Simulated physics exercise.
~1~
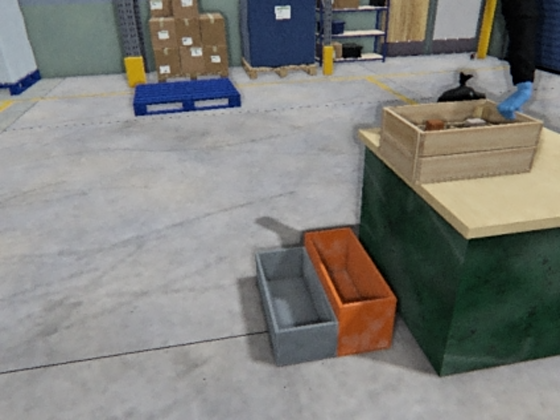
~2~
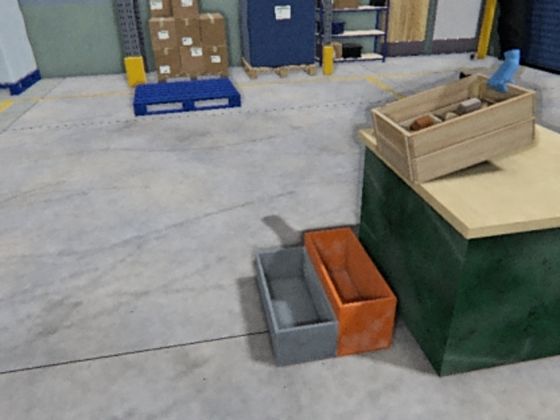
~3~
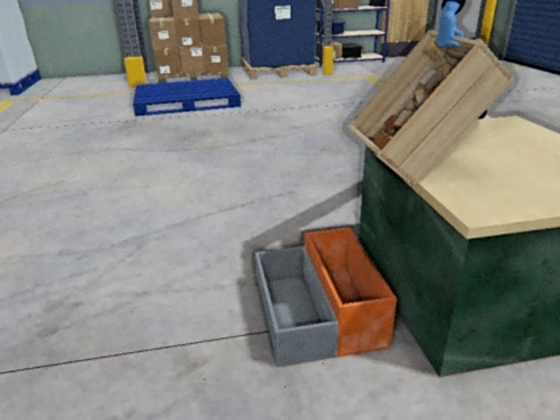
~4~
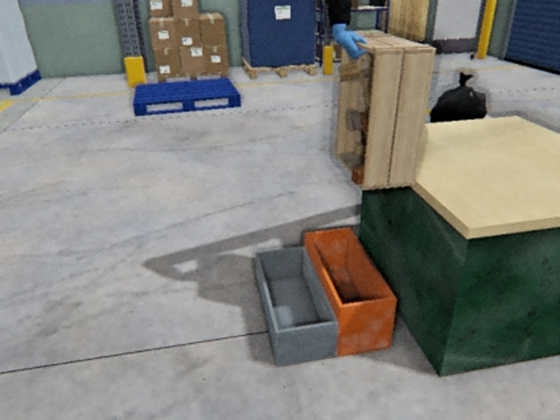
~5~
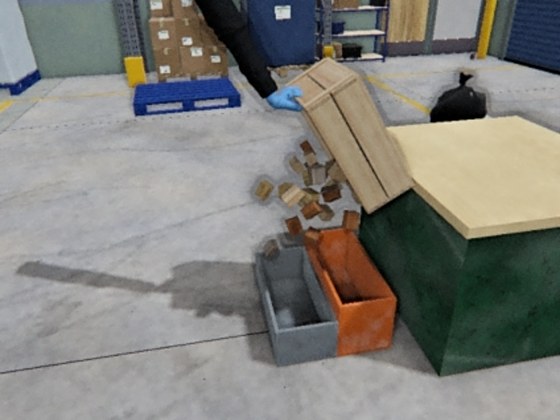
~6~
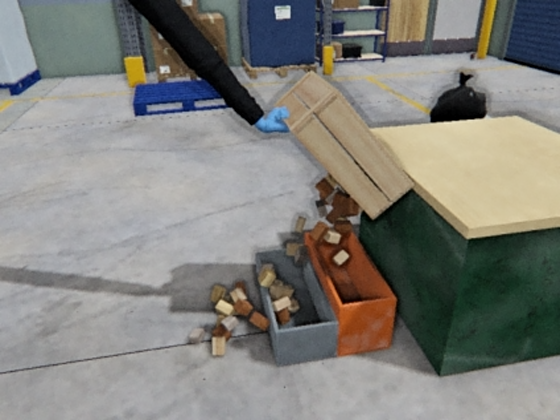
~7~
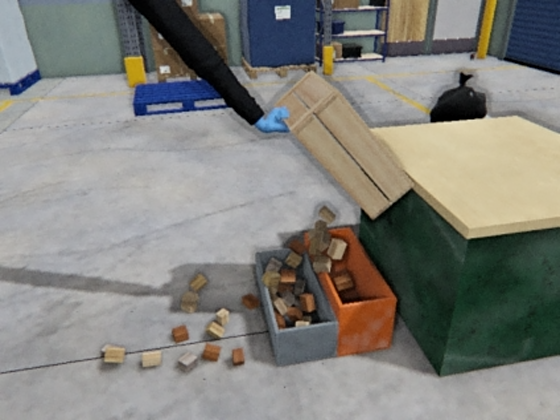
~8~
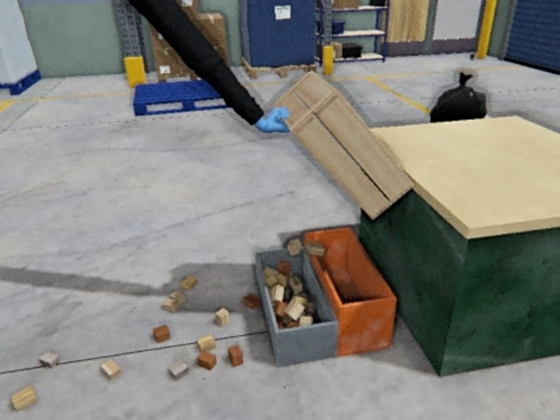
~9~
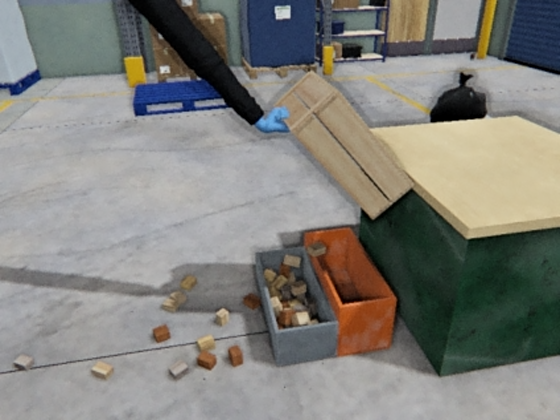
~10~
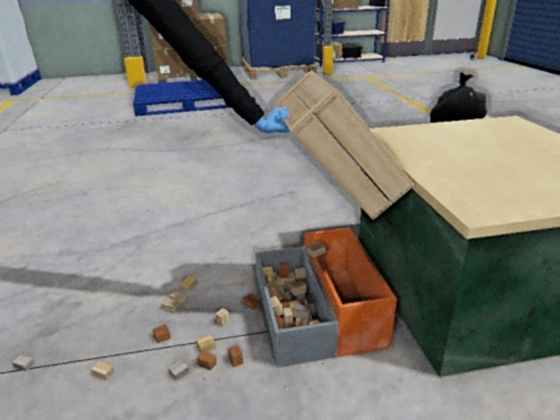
The clip opens on a wooden crate of small wooden blocks resting on a green bench with a pale top, with a grey tub and an orange tote side by side on the warehouse floor below. A blue-gloved hand lifts the crate's far side and tips it leftward over the bench edge. As it turns past upright, blocks tumble out in a loose cluster. Many drop into the grey tub, a few land in the orange tote, and others scatter across the floor to the left. The crate stays tilted, with most blocks settled in the grey tub.
